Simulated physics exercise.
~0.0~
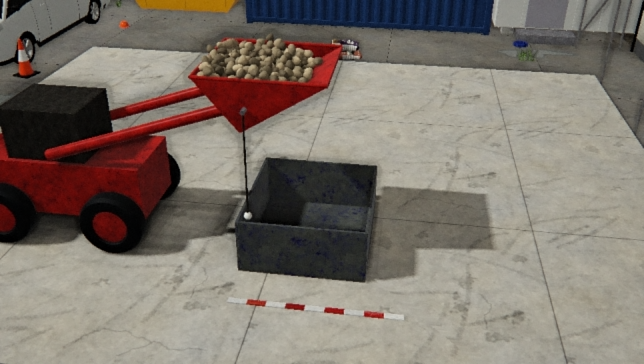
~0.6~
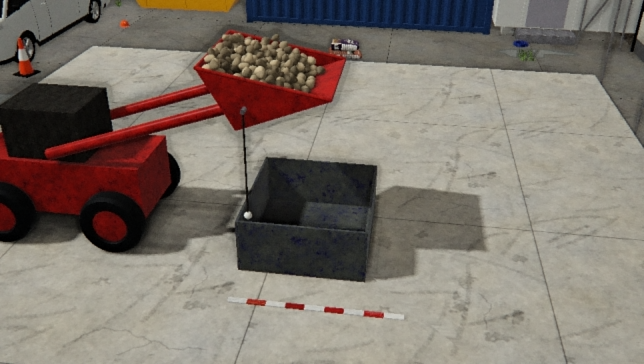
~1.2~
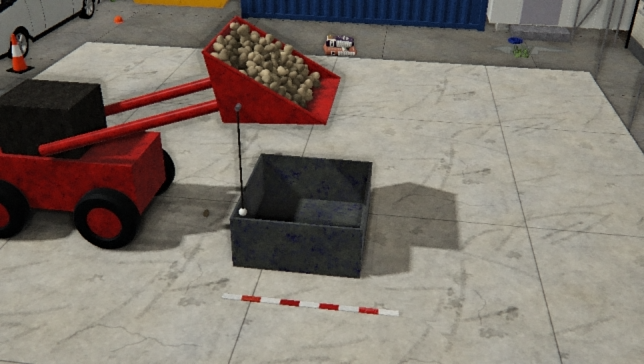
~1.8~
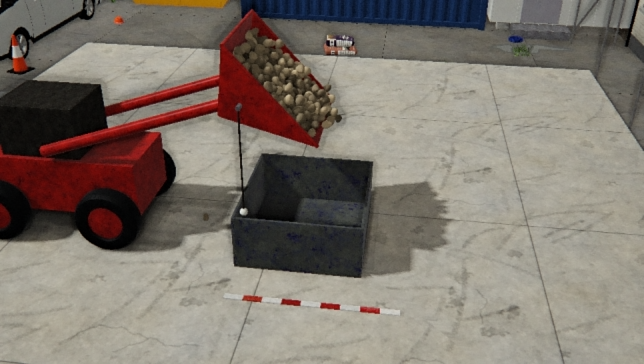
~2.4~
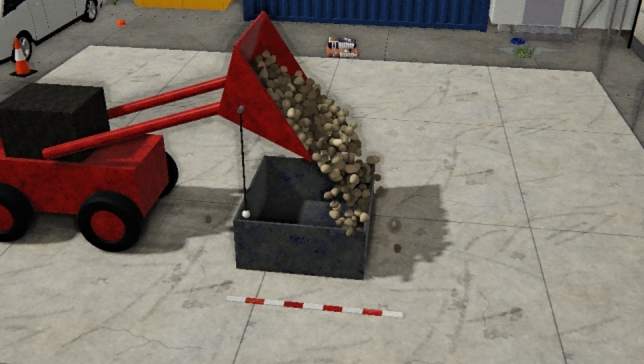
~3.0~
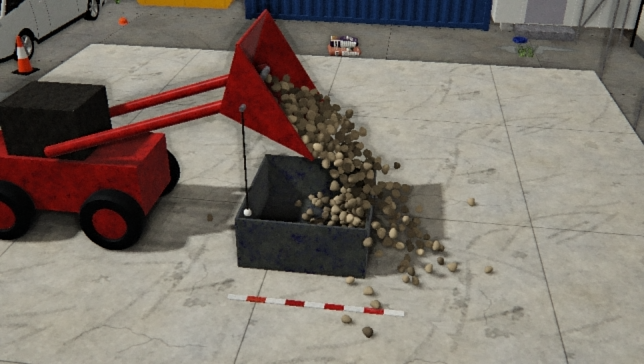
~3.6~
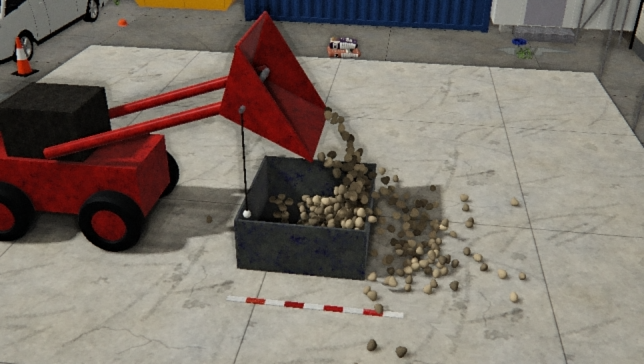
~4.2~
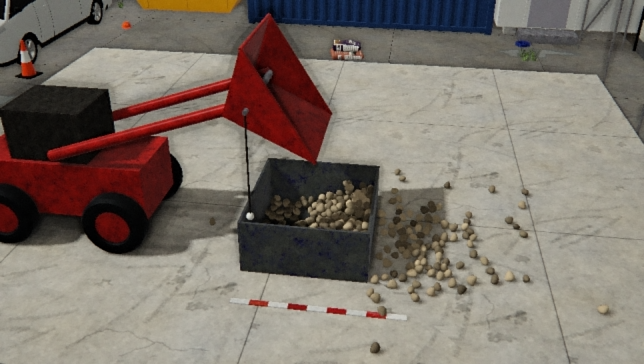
On a concrete yard, a red loader tips stones into a bin, some scattering beside it.
